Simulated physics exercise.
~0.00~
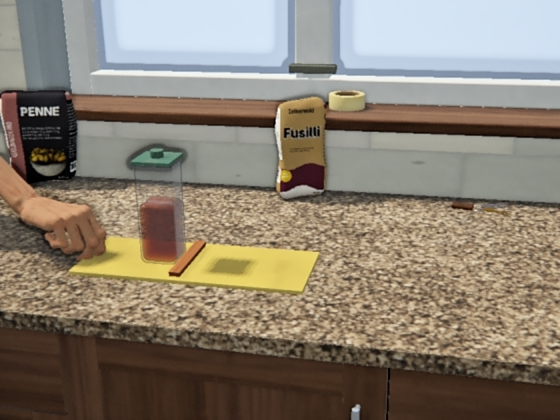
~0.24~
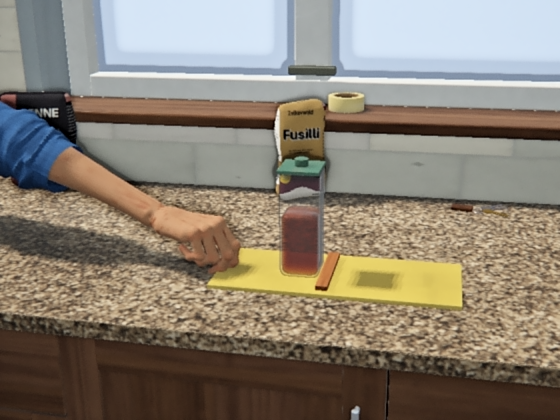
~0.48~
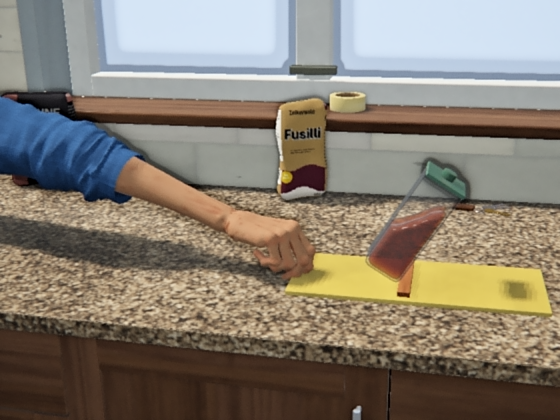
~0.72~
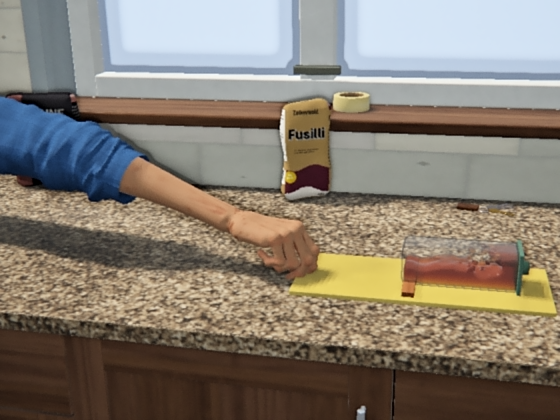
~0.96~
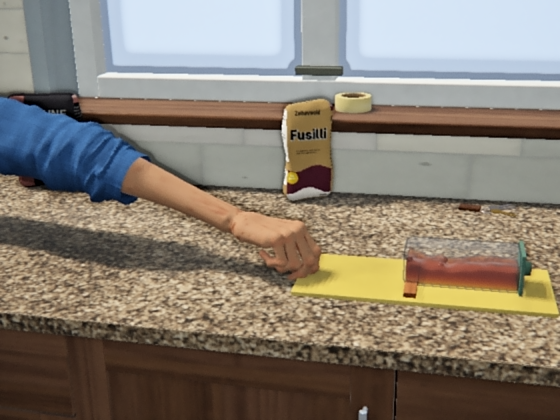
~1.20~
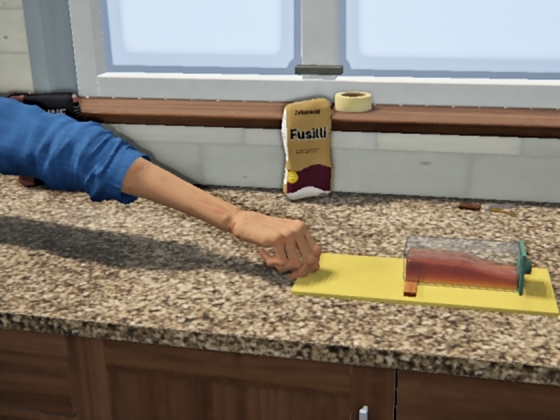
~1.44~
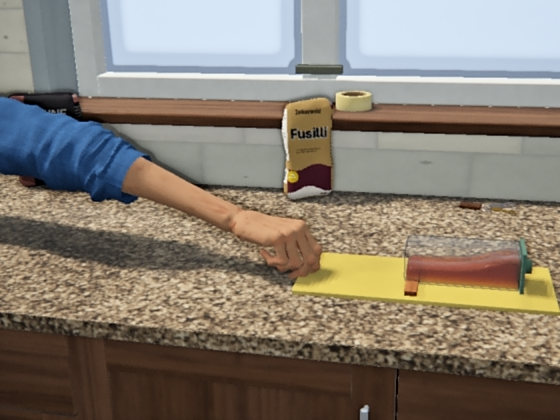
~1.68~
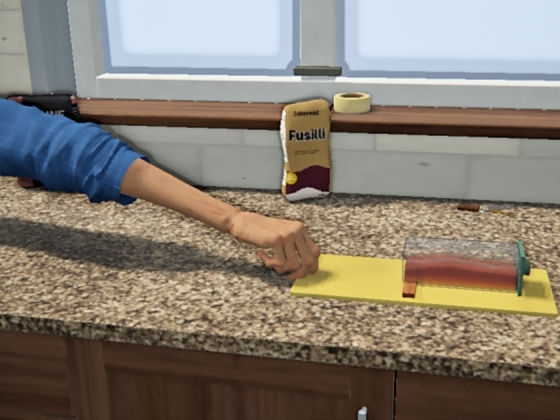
On a kitchen counter, a hand pushes a yellow board right until its bottle topples rightward.
